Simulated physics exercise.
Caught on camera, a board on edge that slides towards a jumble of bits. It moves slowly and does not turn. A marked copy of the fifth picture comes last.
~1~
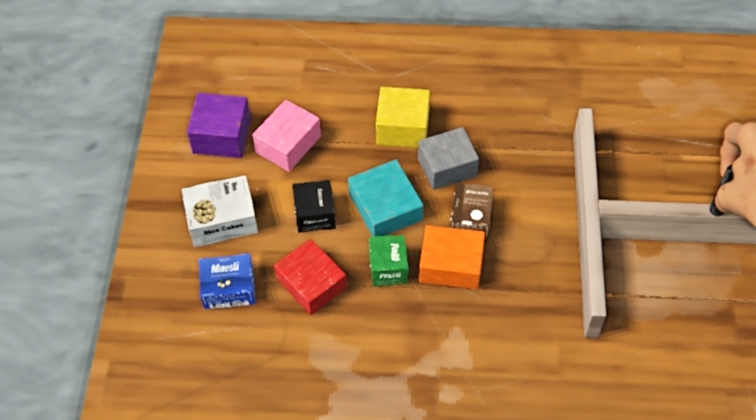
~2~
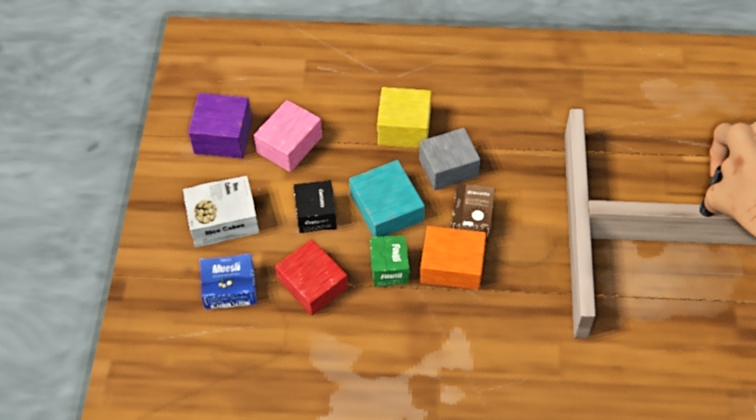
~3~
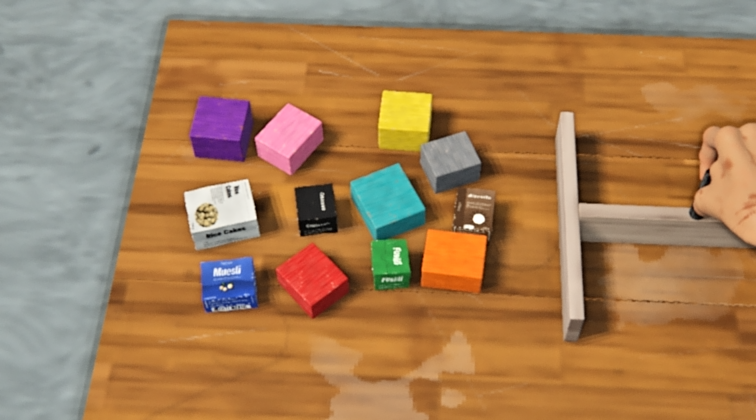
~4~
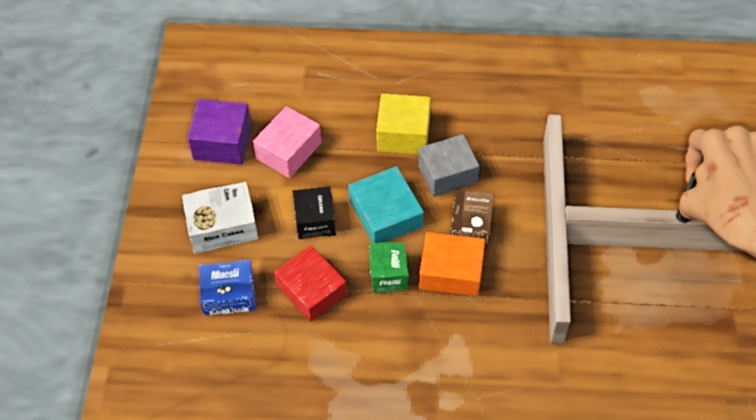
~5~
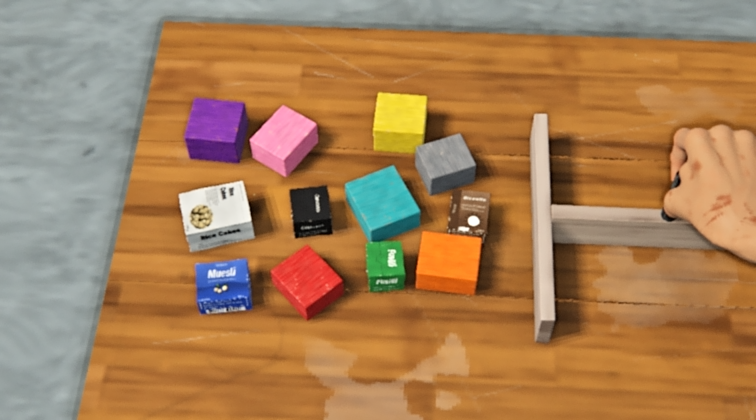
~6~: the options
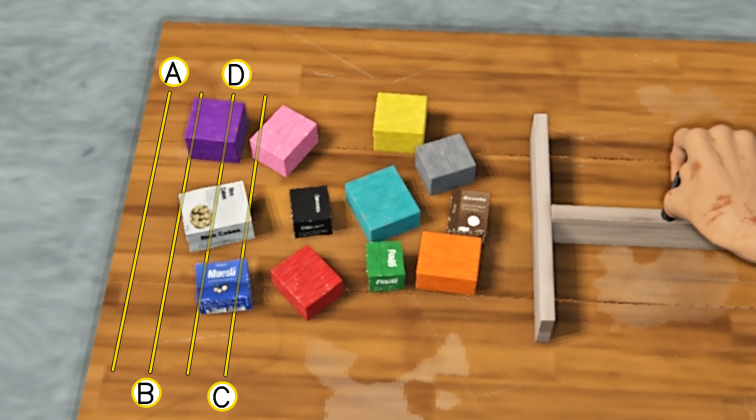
On a wooden table, a hand slowly slides an upright board left towards scattered colourful blocks.
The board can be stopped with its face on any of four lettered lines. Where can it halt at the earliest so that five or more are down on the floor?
At B, and not before.
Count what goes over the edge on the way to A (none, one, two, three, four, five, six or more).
In all, six or more.
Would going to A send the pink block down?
Yes.
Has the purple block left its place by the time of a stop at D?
Yes.
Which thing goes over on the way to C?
It is the white box.
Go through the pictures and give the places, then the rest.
White box (220, 211); red block (311, 277); turquoise block (385, 200), in the first frame.
Board (582, 206); orange block (453, 258), in the second frame.
Board (573, 209); pink block (289, 139), in the third frame.
Board (559, 212); green packet (389, 267), in the fourth frame.
Board (544, 210); blue packet (224, 287); brown packet (468, 219); yellow block (401, 124), in the fifth frame.
On the marked copy, A at (144, 220); B at (178, 221); C at (247, 224); D at (212, 223).
Taking B. A third of the way, board (411, 205); yellow block (385, 122); red block (280, 289).
Two thirds of the way, board (279, 199); white box (104, 215); blue packet (106, 315).
When it is over, board (177, 195); purple block over the edge; green packet over the edge; six fallen.
As for the rest, A drops ten, but is farther than needed; C drops only one; D drops only four.
